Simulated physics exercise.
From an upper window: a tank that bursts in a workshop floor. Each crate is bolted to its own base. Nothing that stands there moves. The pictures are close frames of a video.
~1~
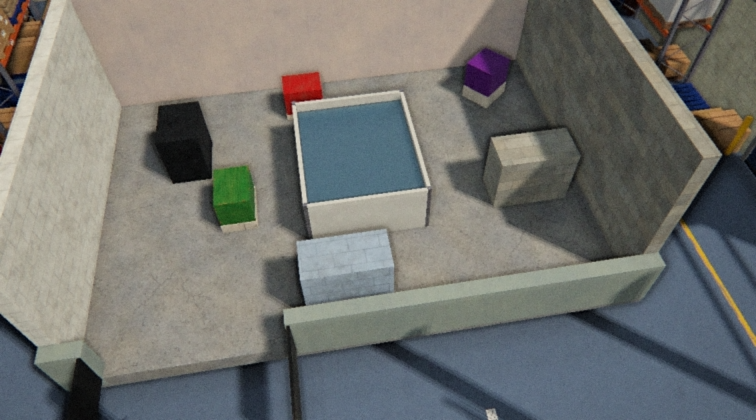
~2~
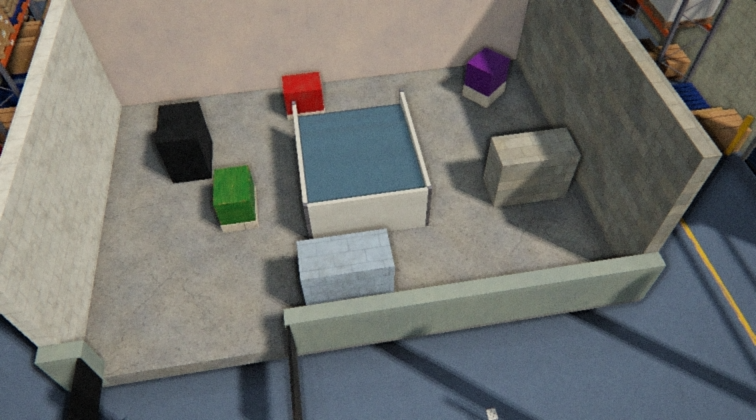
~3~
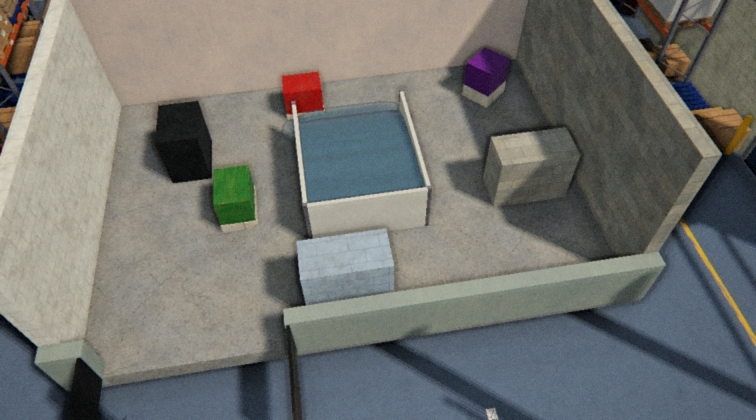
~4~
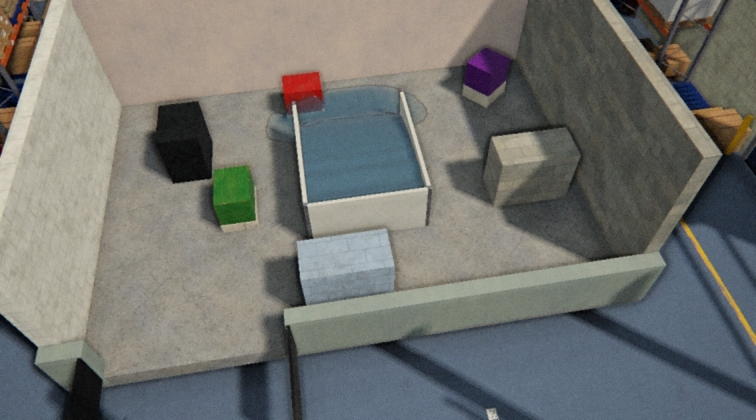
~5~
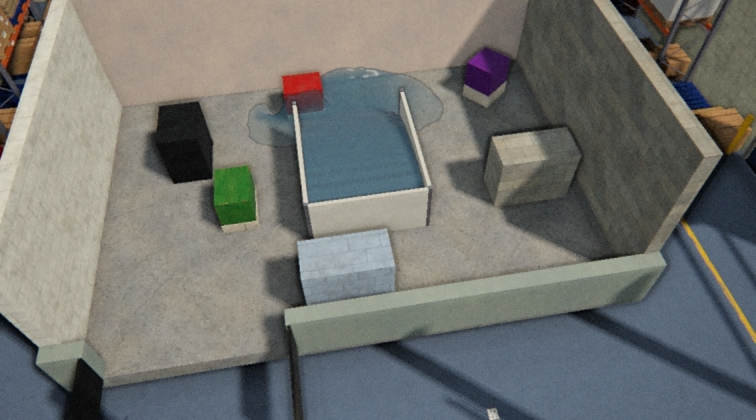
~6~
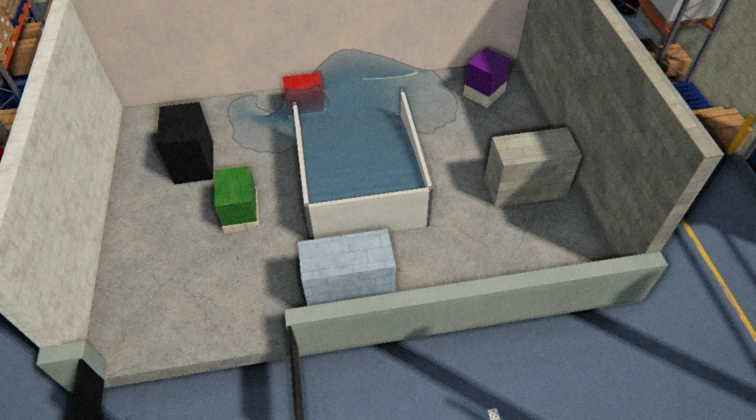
Water in an open white-walled tank lies still, then pours out as the far wall disappears, spreading across the grey floor in a widening sheet on both sides, around the red block and toward the back wall.
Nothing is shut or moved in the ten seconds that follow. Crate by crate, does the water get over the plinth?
The green crate stays dry; the purple crate gets wet; the red crate gets wet.
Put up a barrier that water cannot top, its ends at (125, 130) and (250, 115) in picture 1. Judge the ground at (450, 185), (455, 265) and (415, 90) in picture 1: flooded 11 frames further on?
As listed: Dry, not flooded, covered.
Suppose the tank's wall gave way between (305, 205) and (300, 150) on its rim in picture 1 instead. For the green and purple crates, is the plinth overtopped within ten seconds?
One by one: Green crate gets wet; purple crate stays dry.
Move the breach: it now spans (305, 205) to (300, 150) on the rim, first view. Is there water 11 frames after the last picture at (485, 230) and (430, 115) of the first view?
As listed: Clear, dry.
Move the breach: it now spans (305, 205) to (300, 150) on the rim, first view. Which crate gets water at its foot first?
That is the one in green.
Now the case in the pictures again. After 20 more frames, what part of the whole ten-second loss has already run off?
Some 0 per cent.
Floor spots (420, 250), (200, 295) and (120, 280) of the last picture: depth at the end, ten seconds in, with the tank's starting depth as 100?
In that order: 6, 6 and 4 per cent.
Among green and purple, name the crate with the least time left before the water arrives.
The one in purple.
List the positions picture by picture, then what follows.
In the first picture, still water in the open tank at (357, 147).
In the second picture, water pours out on the open tank's far side and has run to (296, 140).
In the third picture, water pours out on the open tank's far side and has run to (288, 126).
In the fourth picture, water pours out on the open tank's far side and has run to (272, 120).
In the fifth picture, the front is at (254, 112), out from the gap on the open tank's far side.
In the sixth picture, water pours out on the open tank's far side and has run to (236, 103).
A moment on, water covers 30 % of the floor; the green crate not reached, the purple crate water round its plinth, the red crate water round its plinth.
Next, water covers 40 % of the floor; the green crate water round its plinth, the purple crate water round its plinth, the red crate water round its plinth.
Then, water covers 65 % of the floor; the green crate water round its plinth, the purple crate water round its plinth, the red crate water round its plinth.
Later, water covers 90 % of the floor; the green crate water round its plinth, the purple crate water round its plinth, the red crate water round its plinth.
In the end, water covers 100 % of the floor; the green crate stayed above the water, the purple crate was topped, the red crate was topped.
